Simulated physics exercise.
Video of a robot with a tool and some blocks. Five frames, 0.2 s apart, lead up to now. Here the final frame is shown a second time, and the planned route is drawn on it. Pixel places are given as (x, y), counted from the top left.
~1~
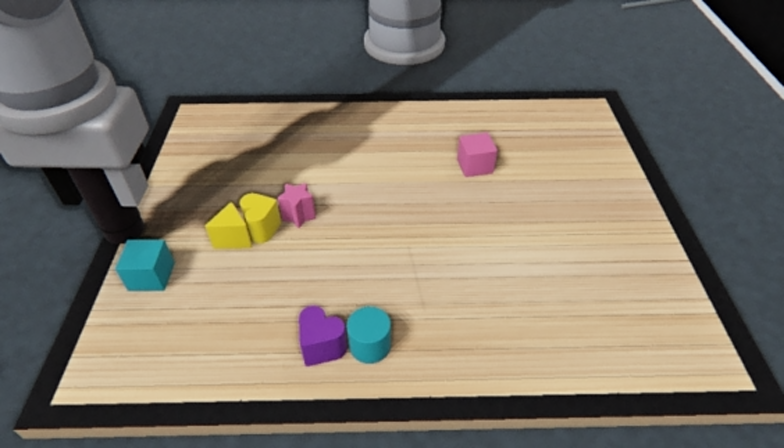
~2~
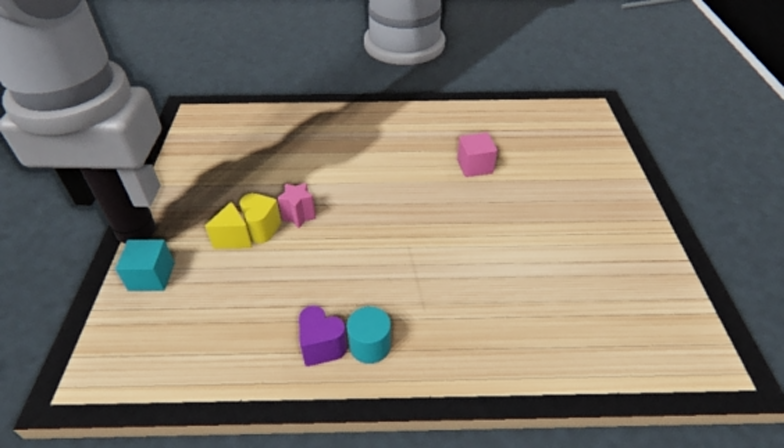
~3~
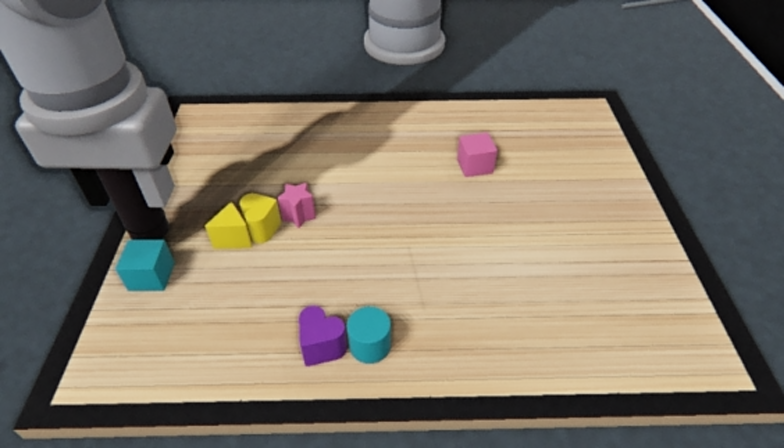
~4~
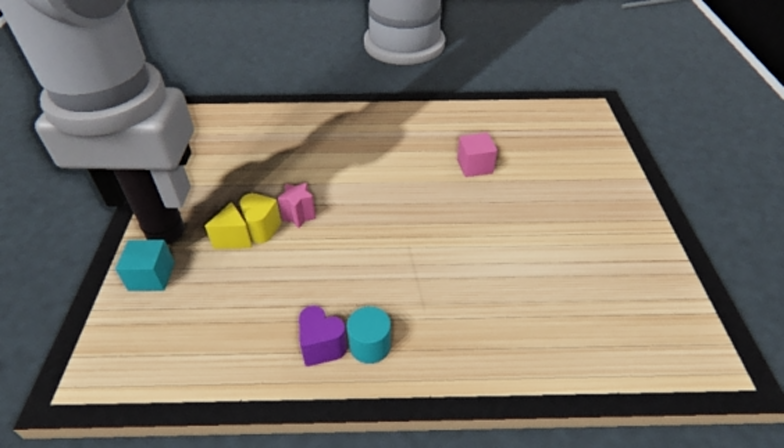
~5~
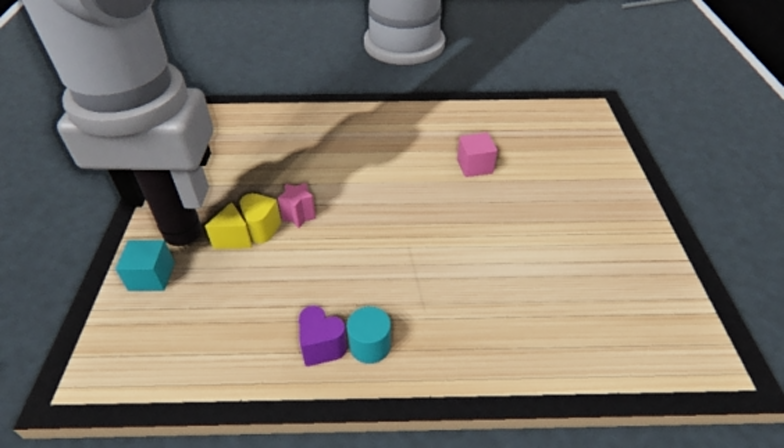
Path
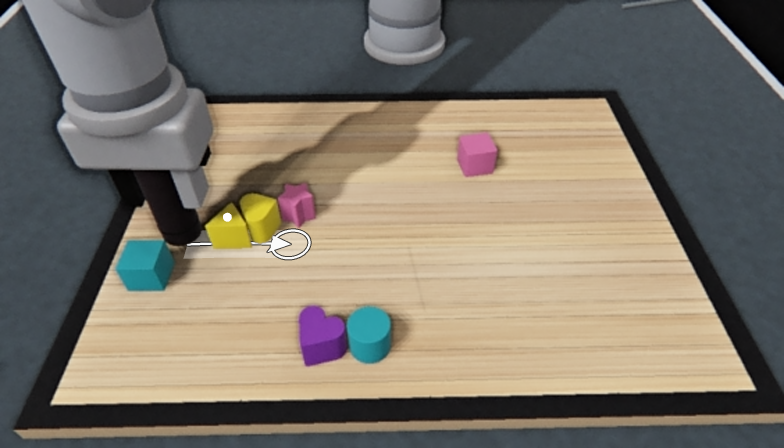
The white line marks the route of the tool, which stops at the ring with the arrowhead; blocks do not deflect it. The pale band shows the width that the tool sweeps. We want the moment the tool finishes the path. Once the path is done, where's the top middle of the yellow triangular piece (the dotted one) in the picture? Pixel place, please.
Its top middle is near (313, 231).
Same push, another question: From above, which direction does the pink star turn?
That block twists clockwise.
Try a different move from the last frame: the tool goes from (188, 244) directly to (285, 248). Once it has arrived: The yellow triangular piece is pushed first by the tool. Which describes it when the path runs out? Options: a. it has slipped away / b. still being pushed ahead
The correct letter is b.
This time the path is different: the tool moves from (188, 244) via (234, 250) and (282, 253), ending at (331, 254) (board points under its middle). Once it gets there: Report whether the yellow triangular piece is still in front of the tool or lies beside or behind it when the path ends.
I believe the yellow triangular piece keeps its place ahead of the tool.
Drawn move, from (188, 244) through (222, 243) and (257, 243) to (291, 244); the dot is on the yellow triangular piece.
On the path given first. One third of the way, tool (220, 232); yellow triangular piece (247, 222), turned 20° anticlockwise; yellow heart-shaped block (262, 204), turned 25° anticlockwise.
Two thirds of the way, tool (254, 232); yellow triangular piece (279, 227), turned 15° anticlockwise; yellow heart-shaped block (271, 199), turned 45° anticlockwise; pink star (302, 190), turned 15° clockwise.
At the end, tool (289, 233); turquoise square still; yellow triangular piece (313, 231); yellow heart-shaped block (275, 198), turned 65° anticlockwise; pink star (304, 189), turned 20° clockwise.
